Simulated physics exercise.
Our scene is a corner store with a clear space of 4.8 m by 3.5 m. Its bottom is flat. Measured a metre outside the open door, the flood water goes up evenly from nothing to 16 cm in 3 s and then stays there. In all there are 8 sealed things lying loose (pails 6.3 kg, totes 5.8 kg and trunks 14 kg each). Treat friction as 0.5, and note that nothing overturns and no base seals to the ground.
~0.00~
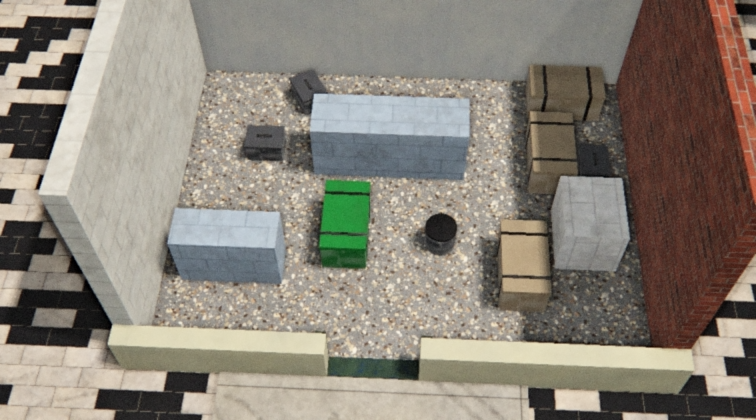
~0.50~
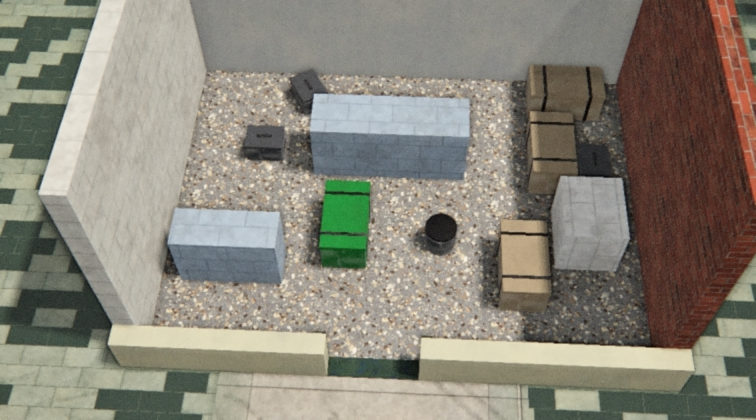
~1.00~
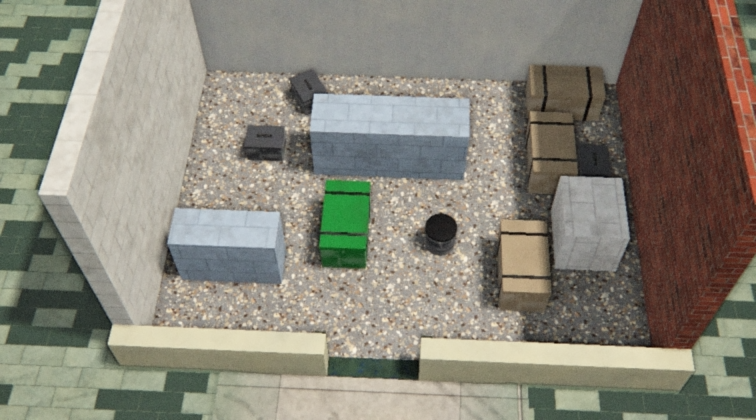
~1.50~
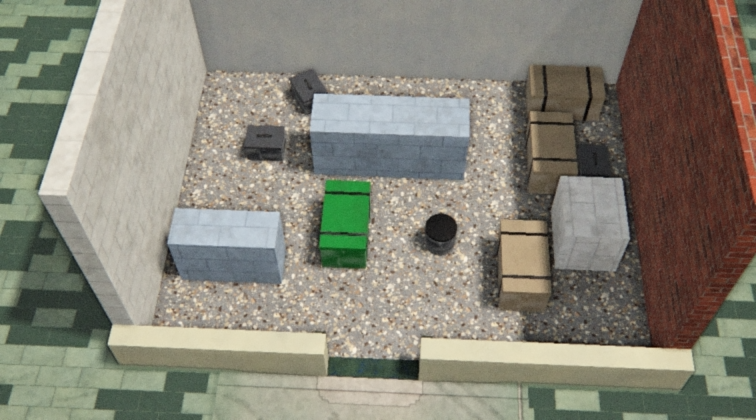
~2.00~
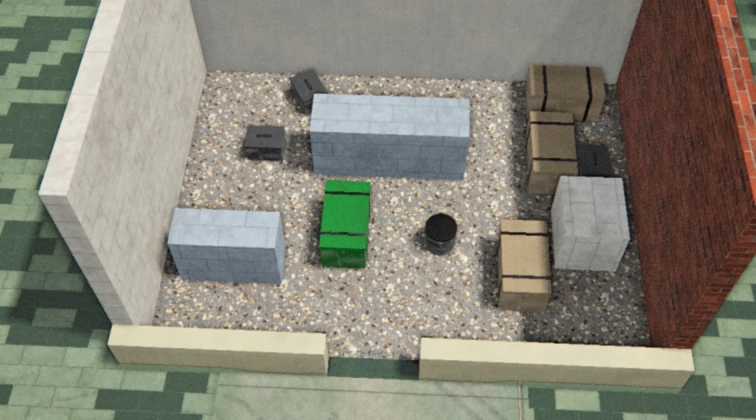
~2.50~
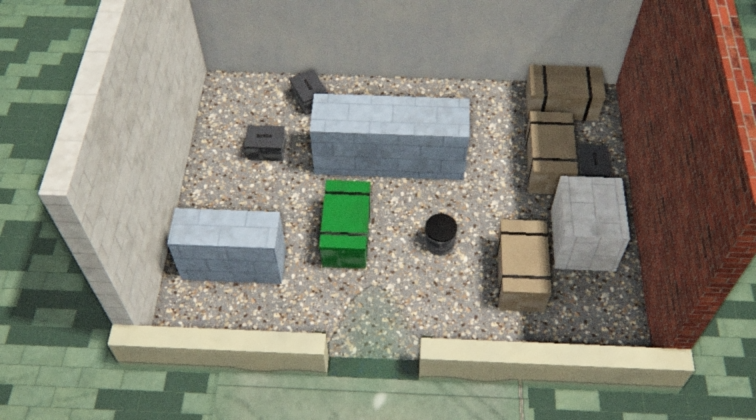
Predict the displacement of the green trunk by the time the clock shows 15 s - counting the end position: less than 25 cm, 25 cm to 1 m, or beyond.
By then it is long gone from its spot.
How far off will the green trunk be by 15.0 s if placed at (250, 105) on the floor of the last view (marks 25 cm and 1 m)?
Short answer, it is taken a long way.
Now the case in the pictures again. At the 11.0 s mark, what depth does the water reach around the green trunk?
Depth: About 7 cm.
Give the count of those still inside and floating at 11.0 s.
The number is 6.
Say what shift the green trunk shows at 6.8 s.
100 cm or so by then.
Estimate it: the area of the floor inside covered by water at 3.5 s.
My estimate is roughly 2.5 m2.
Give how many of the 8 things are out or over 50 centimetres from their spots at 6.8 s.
That would be 1.
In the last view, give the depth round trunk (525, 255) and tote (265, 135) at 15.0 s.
Roughly 5 and 7 cm.
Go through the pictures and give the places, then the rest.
The first frame shows the green trunk at (345, 213) rests on the ground; water covers 0.0 m2; 0 of 8 have shifted.
The second frame shows the green trunk at (345, 213), on the bottom; 0.0 m2 under water; 0 of 8 have shifted.
The third frame shows the green trunk at (345, 213), on the bottom; 0.0 m2 under water; 0 of 8 have shifted.
The fourth frame shows the green trunk at (345, 213), on the bottom; water covers 0.0 m2; 0 of 8 have shifted.
The fifth frame shows the green trunk at (345, 213), on the bottom; 0.0 m2 under water; 0 of 8 have shifted.
The sixth frame shows the green trunk at (345, 213) rests on the ground; water covers 0.4 m2; 0 of 8 have shifted.
After 3.5 s the green trunk is near (345, 213), 0.0 m from its start, aground; 0 afloat.
After 6.8 s the green trunk is near (267, 178), 0.9 m from its start, aground; 0 afloat.
After 11.0 s the green trunk is near (208, 112), 2.0 m from its start, afloat; 6 afloat.
After 15.0 s the green trunk is near (298, 79), 1.8 m from its start, afloat; 7 afloat.
